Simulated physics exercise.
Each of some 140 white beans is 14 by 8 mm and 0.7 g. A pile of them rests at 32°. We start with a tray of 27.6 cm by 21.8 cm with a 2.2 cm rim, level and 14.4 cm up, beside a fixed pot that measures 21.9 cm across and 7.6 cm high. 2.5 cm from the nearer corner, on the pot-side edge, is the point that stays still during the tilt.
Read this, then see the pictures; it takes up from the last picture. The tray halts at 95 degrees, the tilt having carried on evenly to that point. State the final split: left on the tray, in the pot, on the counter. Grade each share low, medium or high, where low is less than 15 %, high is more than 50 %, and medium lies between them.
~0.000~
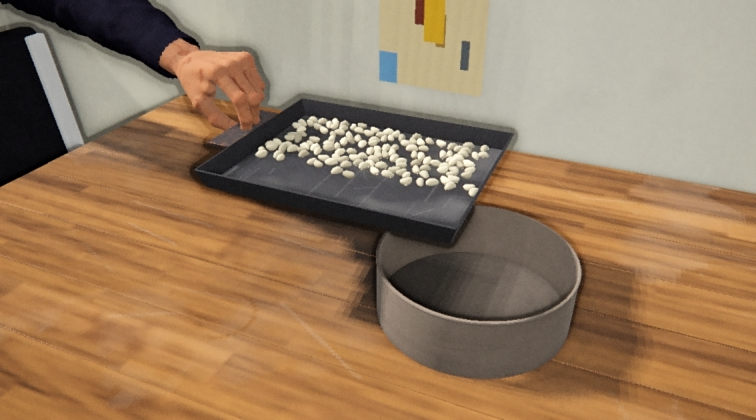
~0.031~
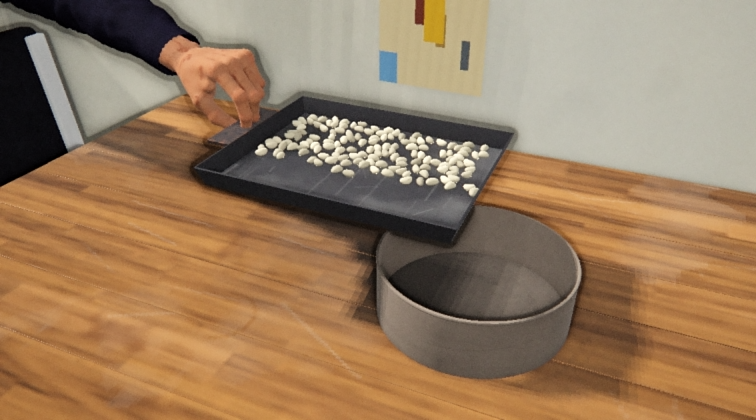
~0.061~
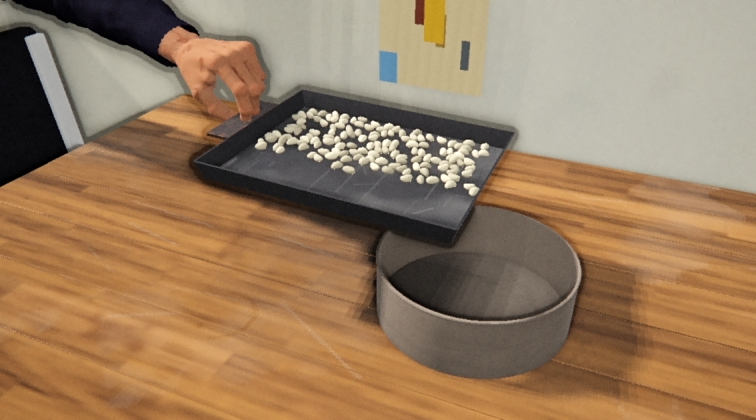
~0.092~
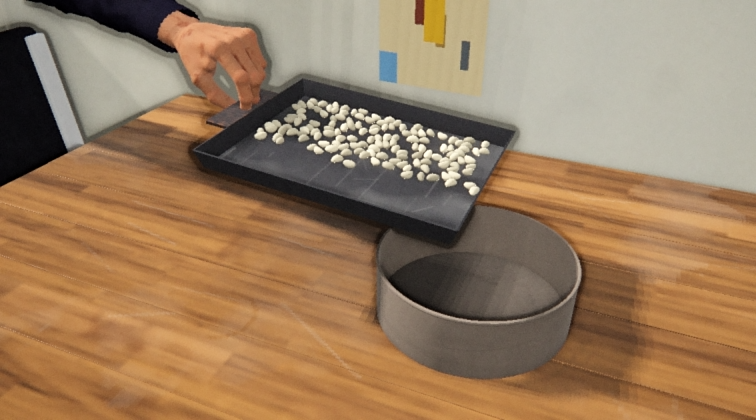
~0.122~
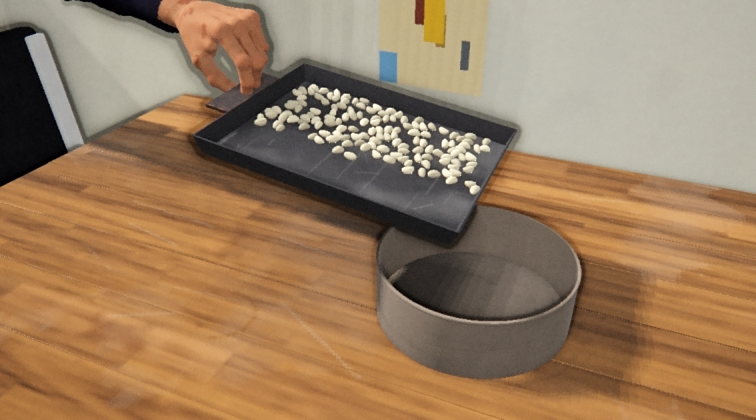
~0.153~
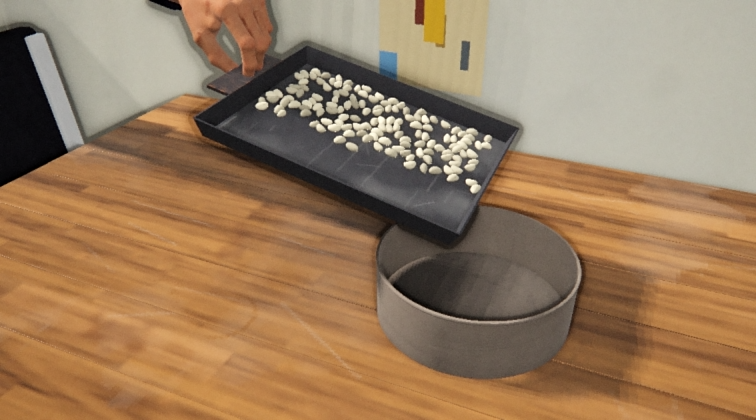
Shares - tray: Low, pot: High, counter: Medium.
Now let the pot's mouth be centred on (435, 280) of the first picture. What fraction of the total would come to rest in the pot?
Roughly 40 per cent.
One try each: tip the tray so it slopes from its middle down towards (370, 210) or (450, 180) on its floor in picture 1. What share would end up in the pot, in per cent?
Near 10 and 60 percent, in that order.
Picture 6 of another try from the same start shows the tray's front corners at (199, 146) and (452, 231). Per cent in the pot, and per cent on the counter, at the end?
In the pot: 10 per cent; on the counter: 90 per cent.
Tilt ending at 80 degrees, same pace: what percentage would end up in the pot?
Roughly 60 percent.
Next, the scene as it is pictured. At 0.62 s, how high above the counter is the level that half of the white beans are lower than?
Around 16 cm up.
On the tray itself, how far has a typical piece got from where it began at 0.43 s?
Displacement on the tray: About 5 cm.
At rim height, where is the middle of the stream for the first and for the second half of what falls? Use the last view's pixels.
Around (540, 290), then around (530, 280).
Then, at 0.43 s, tilt 54 degrees; the tray holds 100 %, the pot 0 %.
After 0.62 s, tilt 82 degrees; the tray holds 75 %, the pot 0 %.
Then, at 0.92 s, tilt 95 degrees; the tray holds 0 %, the pot 60 %.
By 2.1 s all is still; tray 0 %, pot 65 %, counter 35 %.
